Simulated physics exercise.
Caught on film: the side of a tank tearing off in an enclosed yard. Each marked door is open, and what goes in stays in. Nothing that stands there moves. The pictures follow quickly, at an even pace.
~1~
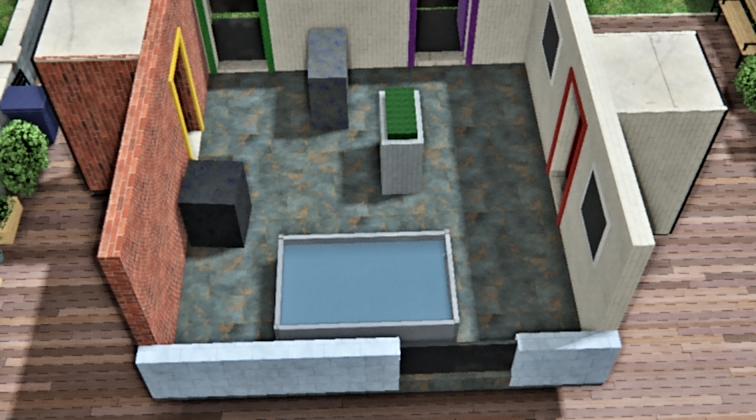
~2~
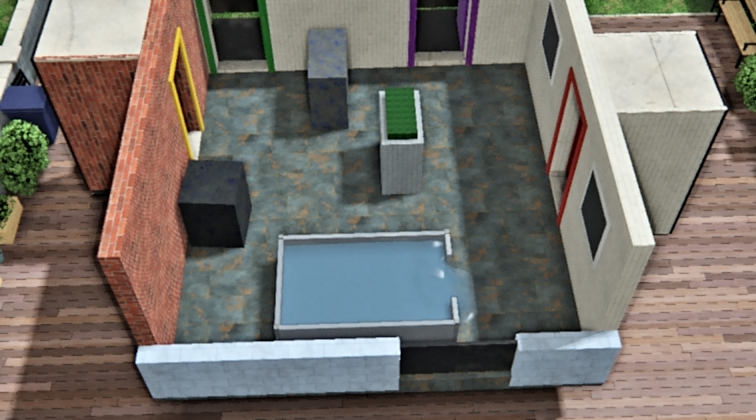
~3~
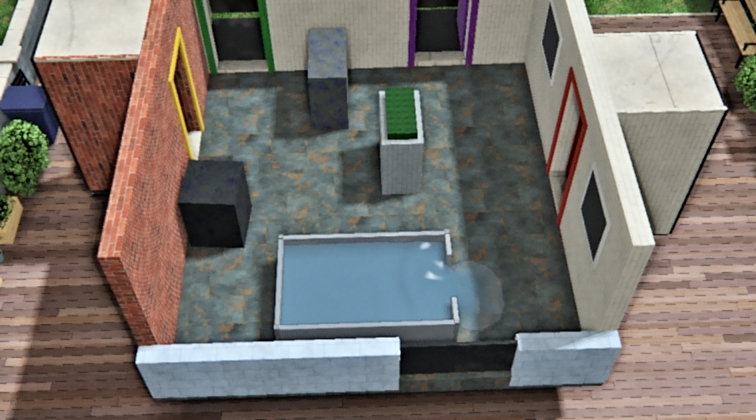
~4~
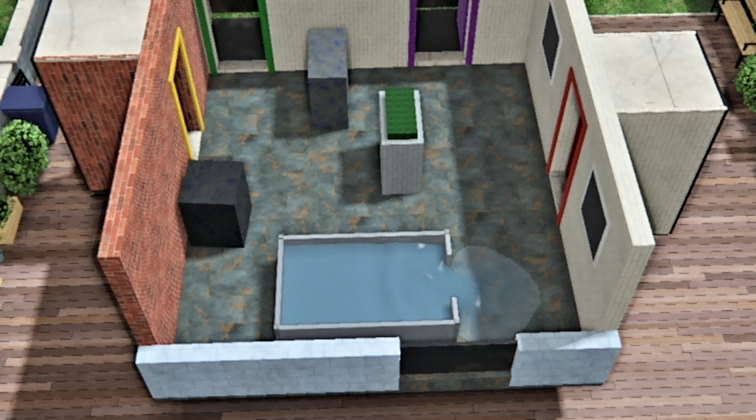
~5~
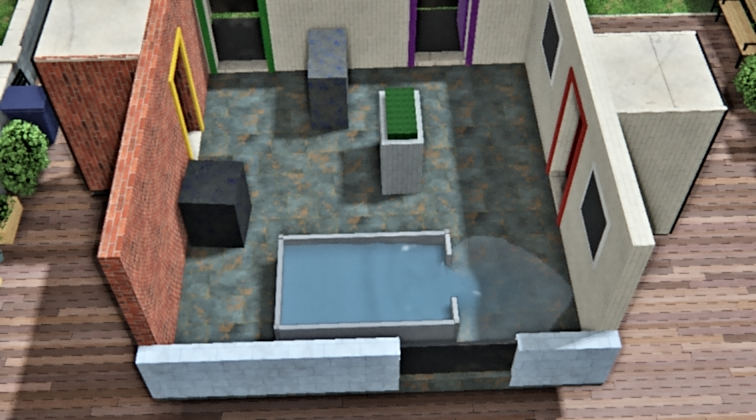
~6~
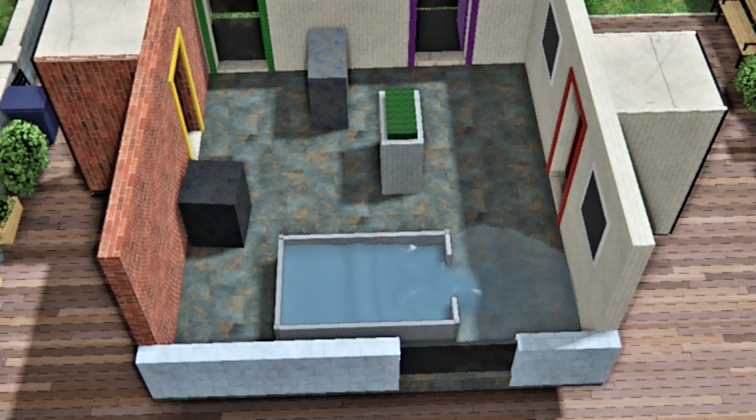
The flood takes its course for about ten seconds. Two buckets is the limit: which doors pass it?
In the end: The purple door stays under that; the green door stays under that; the yellow door stays under that; the red door stays under that.
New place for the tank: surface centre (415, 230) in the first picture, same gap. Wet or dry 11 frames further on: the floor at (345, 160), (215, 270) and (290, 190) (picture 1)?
One after the other: Free of water, dry, clear.
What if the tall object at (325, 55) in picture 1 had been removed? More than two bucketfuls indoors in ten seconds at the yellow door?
My reading: Yellow lets less in.
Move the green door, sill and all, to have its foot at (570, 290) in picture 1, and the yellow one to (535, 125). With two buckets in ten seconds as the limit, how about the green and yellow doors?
In short: The green door floods; the yellow door lets less in.
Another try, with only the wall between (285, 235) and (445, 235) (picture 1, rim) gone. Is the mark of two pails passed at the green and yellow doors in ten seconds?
The green door lets more in; the yellow door is over.
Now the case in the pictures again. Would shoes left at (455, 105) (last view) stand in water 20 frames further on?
Answer: Covered.
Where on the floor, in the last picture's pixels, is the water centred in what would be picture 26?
Roughly at (439, 275).
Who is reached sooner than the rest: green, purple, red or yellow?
It is the red door.
A moment on, water covers 15 % of the floor; the purple door not reached, the green door not reached, the yellow door not reached, the red door wet at the sill, nothing in.
Next, water covers 20 % of the floor; the purple door not reached, the green door not reached, the yellow door not reached, the red door wet at the sill, nothing in.
Then, water covers 40 % of the floor; the purple door not reached, the green door not reached, the yellow door not reached, the red door wet at the sill, nothing in.
Later, water covers 55 % of the floor; the purple door wet at the sill, nothing in, the green door wet at the sill, nothing in, the yellow door not reached, the red door wet at the sill, nothing in.
In the end, water covers 85 % of the floor; the purple door wet at the sill, nothing in, the green door wet at the sill, nothing in, the yellow door wet at the sill, nothing in, the red door under two buckets in.
